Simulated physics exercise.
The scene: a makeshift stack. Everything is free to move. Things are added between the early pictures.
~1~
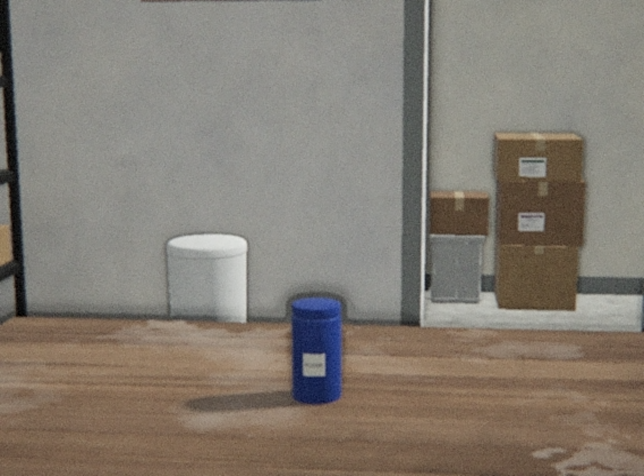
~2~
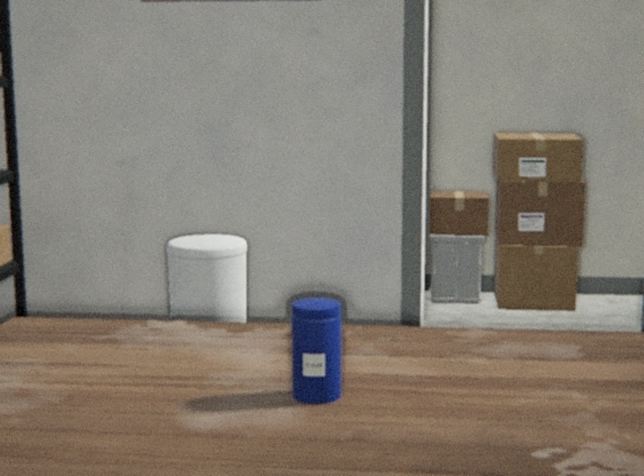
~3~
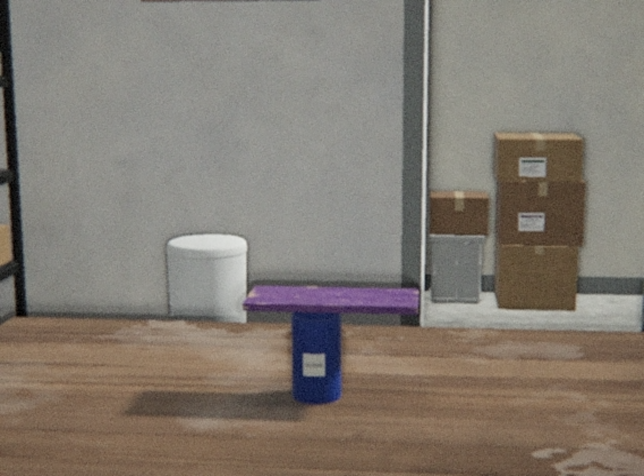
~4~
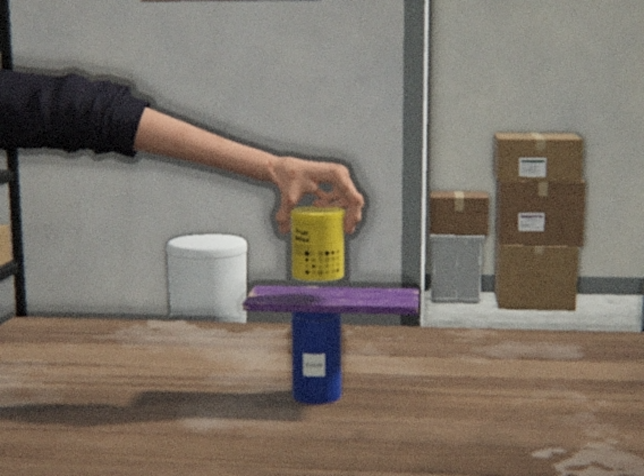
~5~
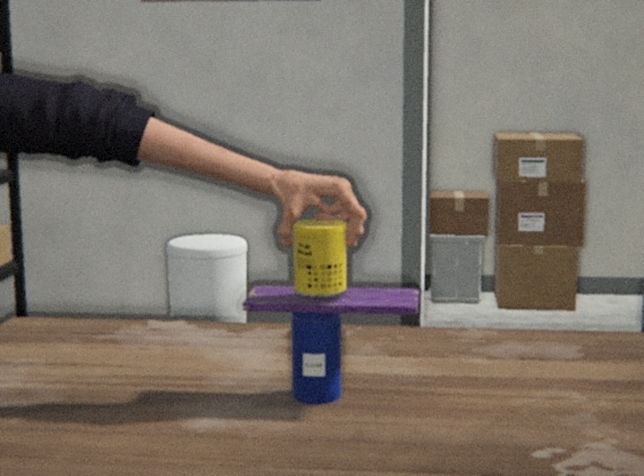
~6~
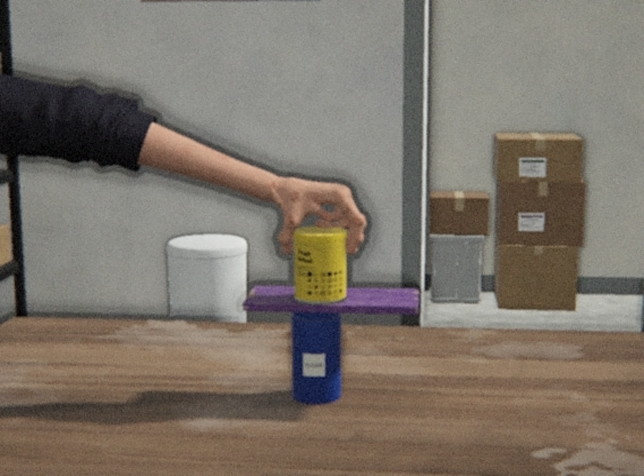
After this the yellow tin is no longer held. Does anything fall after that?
As it turns out, it stays up.
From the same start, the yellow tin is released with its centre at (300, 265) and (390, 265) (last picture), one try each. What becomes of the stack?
First try: It stays up; second try: It gives way.
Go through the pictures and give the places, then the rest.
In the first frame, the last thing is not in view yet; blue jar (316, 350).
In the second frame, the last thing is not in view yet; blue jar (316, 350).
In the third frame, the last thing is not in view yet; blue jar (316, 350).
In the fourth frame, on its way; yellow tin (318, 245); blue jar (316, 350).
In the fifth frame, on its way; yellow tin (320, 258); blue jar (316, 350).
In the sixth frame, set down, still held; yellow tin (320, 265); blue jar (316, 350).
Then, 0.40 s past the last view, nothing moves.
Then, 1.10 s past the last view, yellow tin resting near (320, 265).
Finally, all 3 still in place. Final places as the last picture's camera would see them, yellow tin near (320, 265). The stack keeps its balance.
